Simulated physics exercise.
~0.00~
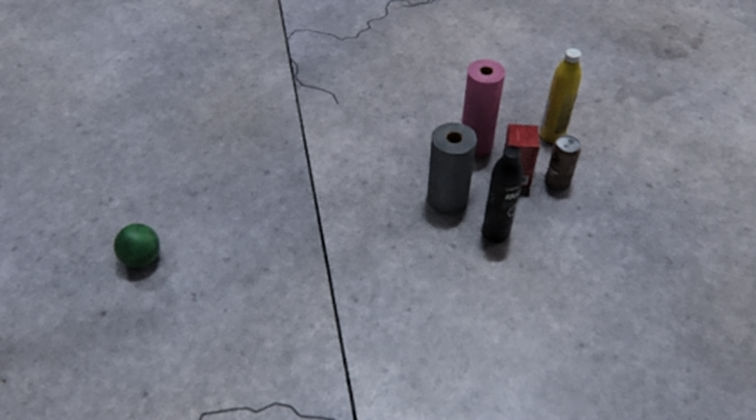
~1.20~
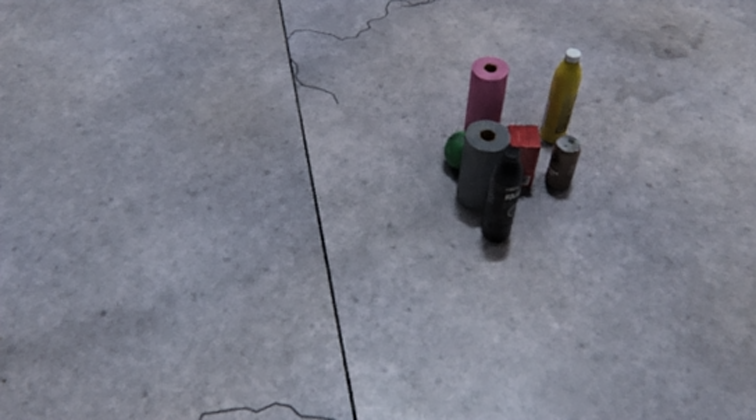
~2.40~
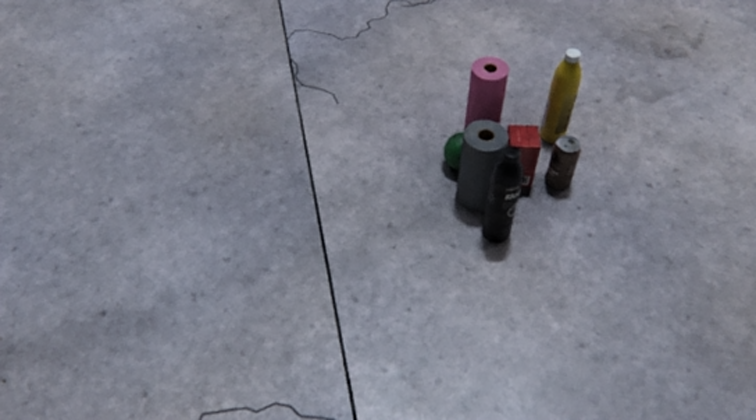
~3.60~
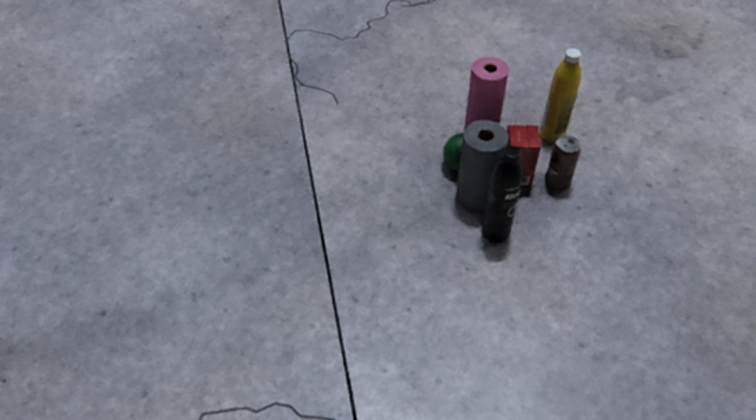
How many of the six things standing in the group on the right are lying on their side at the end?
None of them are lying down. The two rolls, the two bottles, the carton and the can are all still upright at the end.
